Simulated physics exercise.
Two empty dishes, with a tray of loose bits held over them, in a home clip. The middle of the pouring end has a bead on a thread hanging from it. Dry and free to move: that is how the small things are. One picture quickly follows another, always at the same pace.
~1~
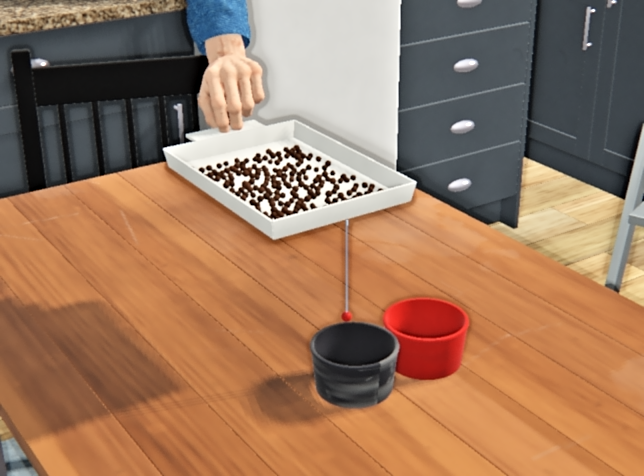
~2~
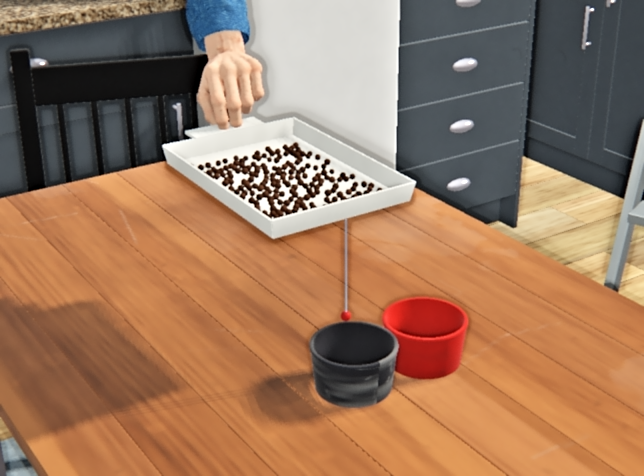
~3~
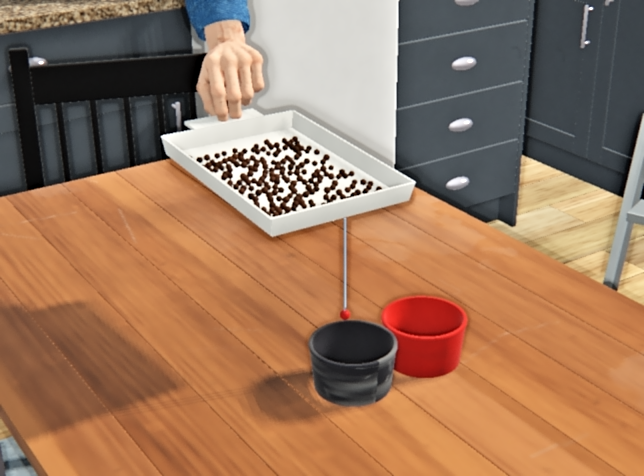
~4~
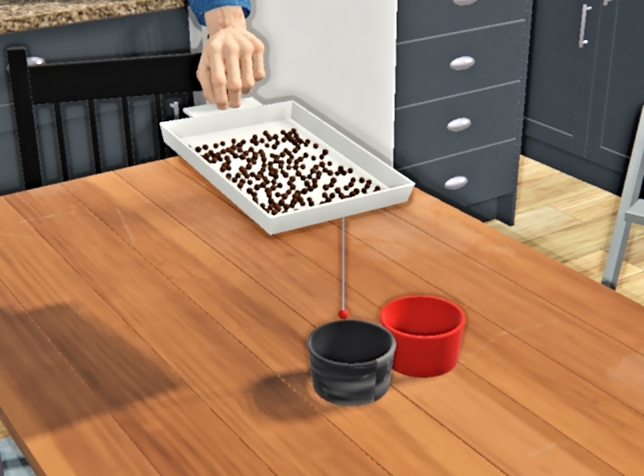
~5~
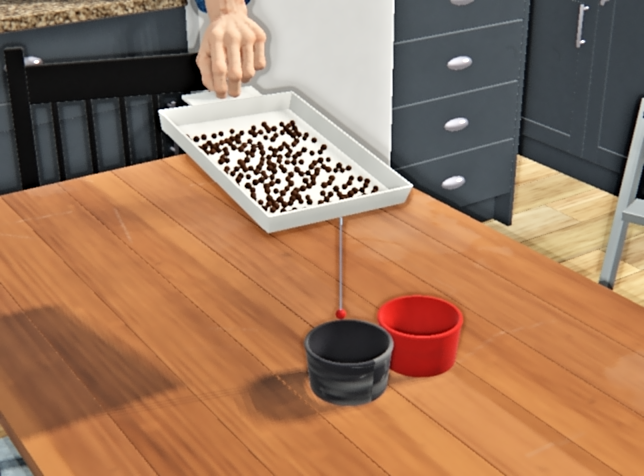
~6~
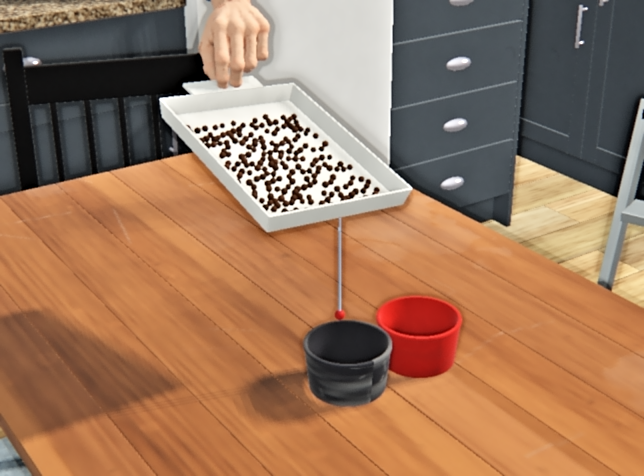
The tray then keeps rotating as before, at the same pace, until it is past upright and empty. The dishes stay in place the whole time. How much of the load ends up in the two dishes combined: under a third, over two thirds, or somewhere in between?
When it's done, the haul in the dishes goes past two thirds.
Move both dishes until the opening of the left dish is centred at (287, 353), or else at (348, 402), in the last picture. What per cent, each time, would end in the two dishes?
You'd get 10 in a hundred first and 10 in a hundred after that.
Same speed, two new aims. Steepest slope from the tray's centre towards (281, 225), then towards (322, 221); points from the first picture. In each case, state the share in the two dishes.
0 % and 20 %.
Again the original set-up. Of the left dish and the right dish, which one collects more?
It turns out to be the right.
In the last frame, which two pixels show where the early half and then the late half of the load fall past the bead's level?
The opening part goes through (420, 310); what follows goes through (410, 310).
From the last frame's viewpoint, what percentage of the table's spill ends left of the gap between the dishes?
I'd guess close to 0 %.
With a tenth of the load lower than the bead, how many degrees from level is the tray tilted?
Somewhere around 100 degrees.
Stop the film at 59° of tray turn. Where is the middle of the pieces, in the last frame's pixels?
Check around (351, 184) in the last picture.
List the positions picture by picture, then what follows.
In the first frame, corners of the pouring end (273, 219) and (411, 182), level; middle of the load (286, 184), allspice berries; left dish (379, 381); right dish (451, 353); bead on its thread (347, 317).
In the second frame, corners of the pouring end (273, 218) and (410, 182), level; middle of the load (285, 182).
In the third frame, corners of the pouring end (273, 216) and (410, 182), tipped barely, lowest at the right corner; middle of the load (284, 177).
In the fourth frame, corners of the pouring end (272, 215) and (409, 183), tipped a little, lowest at the right corner; middle of the load (283, 172).
In the fifth frame, corners of the pouring end (271, 214) and (407, 185), tipped a little, lowest at the right corner; middle of the load (281, 167).
In the sixth frame, corners of the pouring end (271, 214) and (407, 187), tipped a little, lowest at the right corner; middle of the load (282, 163); left dish (372, 379); right dish (444, 351).
Just after the last frame, tray tipped steeply; every one on the tray.
A moment on, tray tipped right over; the larger part on the tray; just a few in the right dish; about a tenth in the air.
Further on, tray tipped past a quarter turn; about a tenth in the left dish; roughly two thirds in the right dish; roughly a quarter outside both.
When it is over, tray tipped past a quarter turn; about a tenth in the left dish; roughly two thirds in the right dish; roughly a quarter outside both.
